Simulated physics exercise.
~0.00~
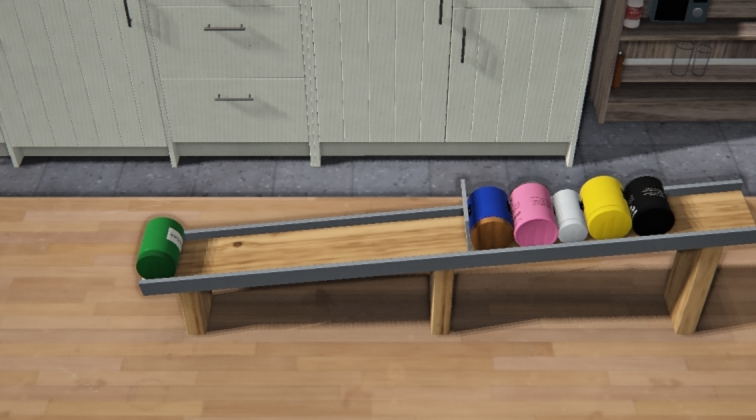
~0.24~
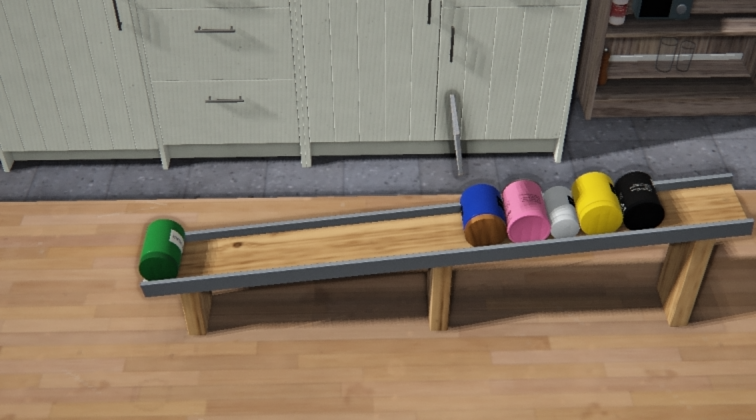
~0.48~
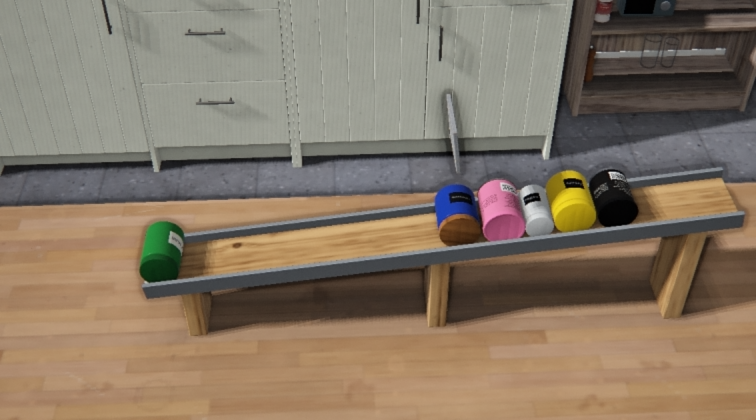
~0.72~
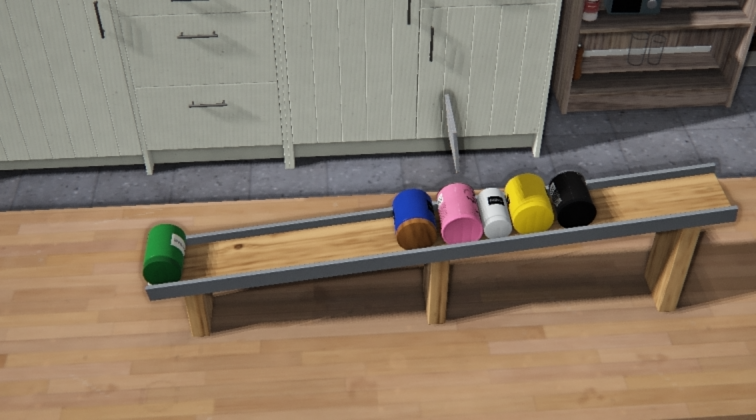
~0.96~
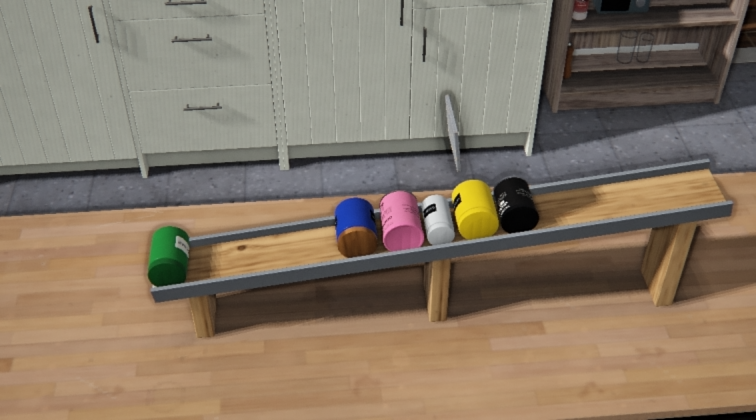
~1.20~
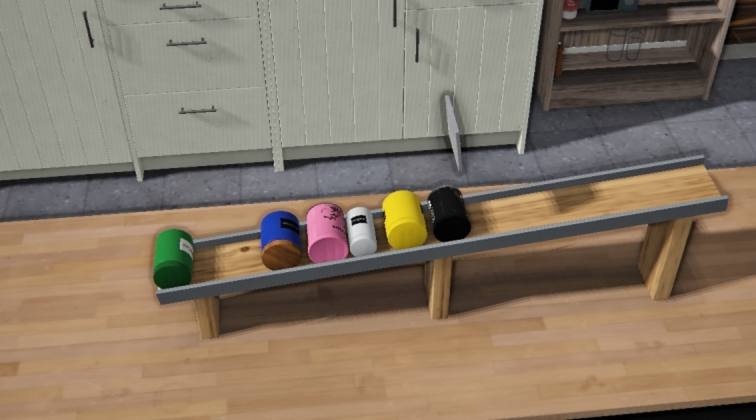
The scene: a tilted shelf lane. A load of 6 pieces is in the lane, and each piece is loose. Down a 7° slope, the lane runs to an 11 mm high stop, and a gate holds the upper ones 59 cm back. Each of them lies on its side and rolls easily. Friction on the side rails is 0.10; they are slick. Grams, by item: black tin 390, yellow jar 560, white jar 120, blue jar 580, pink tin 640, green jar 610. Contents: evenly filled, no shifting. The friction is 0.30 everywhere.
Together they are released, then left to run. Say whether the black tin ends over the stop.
It is going to be retained.
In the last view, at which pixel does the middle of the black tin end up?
It stops at about (240, 249).
After 1.40 s, leader 7 cm from the stop; black tin near (383, 225).
After 1.60 s, leader 1 cm from the stop; green jar now over the stop; black tin near (328, 234).
After 2.00 s, blue jar now over the stop; black tin near (279, 243).
After 2.30 s, pink tin now over the stop; black tin near (242, 249).
At rest (2.7 s), over the stop, blue jar, pink tin and green jar; the other 3 in the lane. In the last view, black tin near (240, 249).
